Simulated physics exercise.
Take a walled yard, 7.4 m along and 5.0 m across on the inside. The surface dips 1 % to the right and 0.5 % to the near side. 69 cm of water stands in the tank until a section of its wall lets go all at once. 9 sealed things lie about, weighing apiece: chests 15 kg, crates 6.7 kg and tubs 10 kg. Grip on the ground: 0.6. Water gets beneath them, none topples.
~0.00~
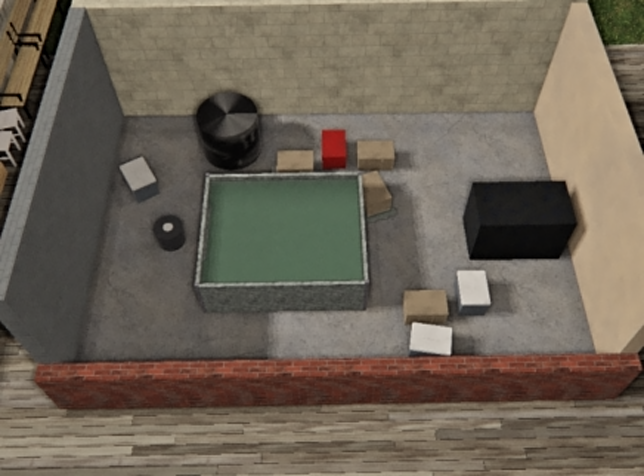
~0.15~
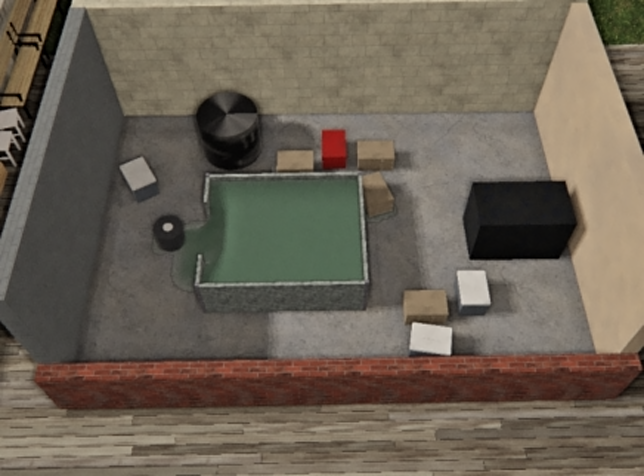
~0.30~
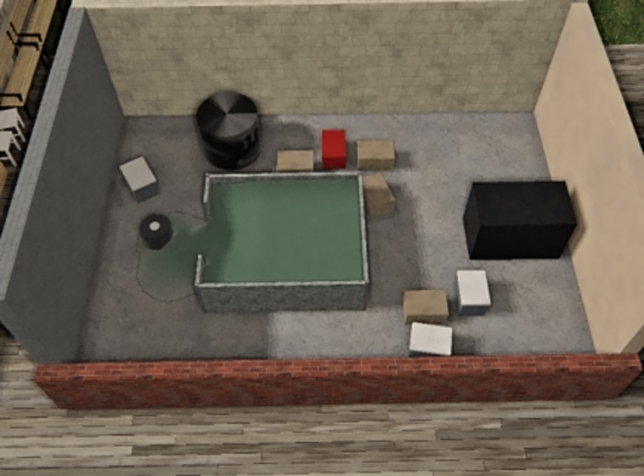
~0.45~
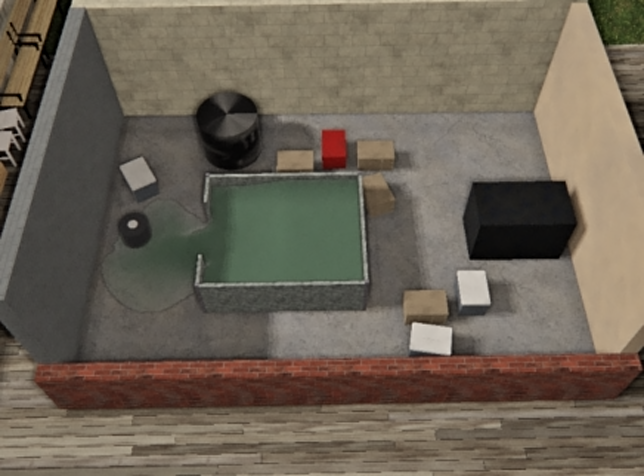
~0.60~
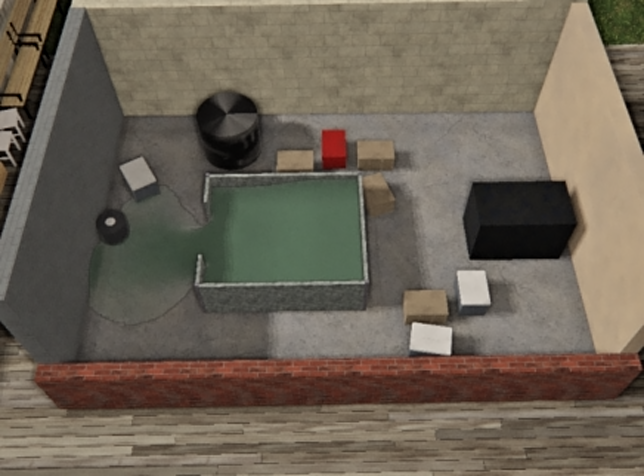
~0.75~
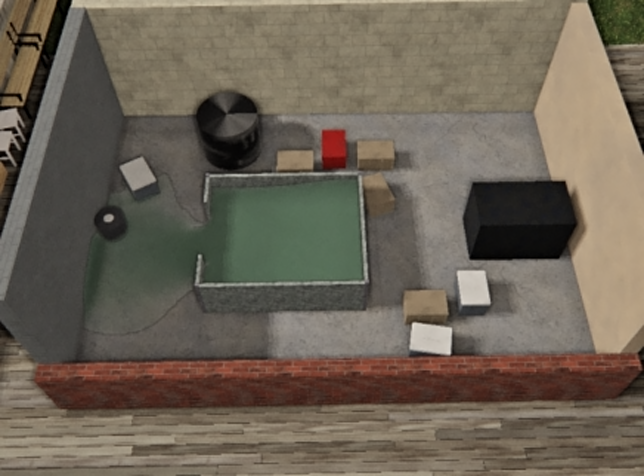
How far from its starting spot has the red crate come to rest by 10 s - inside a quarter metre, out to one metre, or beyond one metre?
Distance: Long.
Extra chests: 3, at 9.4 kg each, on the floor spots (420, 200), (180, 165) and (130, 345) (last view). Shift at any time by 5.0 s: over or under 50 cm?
Note, same order as listed: Inside the limit, beyond the limit, beyond the limit.
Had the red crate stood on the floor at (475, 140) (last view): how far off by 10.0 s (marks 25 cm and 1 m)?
Well, it edges along somewhat.
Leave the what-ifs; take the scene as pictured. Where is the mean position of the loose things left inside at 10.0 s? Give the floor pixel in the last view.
Roughly at (390, 197).
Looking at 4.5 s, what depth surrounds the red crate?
I'd say around 3 cm.
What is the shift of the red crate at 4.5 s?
About 20 cm.
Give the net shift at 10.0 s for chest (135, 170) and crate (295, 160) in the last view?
Taken in order, the shifts are 150 cm and 140 cm.
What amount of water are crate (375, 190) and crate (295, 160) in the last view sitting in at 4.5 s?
Some 0 cm at the first, some 2 cm at the second.
After 2.0 s the red crate is near (334, 143), 0.0 m from its start, aground; 1 afloat.
After 4.5 s the red crate is near (345, 148), 0.2 m from its start, aground; 3 afloat.
After 7.0 s the red crate is near (397, 142), 1.1 m from its start, afloat; 6 afloat.
After 10.0 s the red crate is near (491, 110), 2.8 m from its start, afloat; 6 afloat.
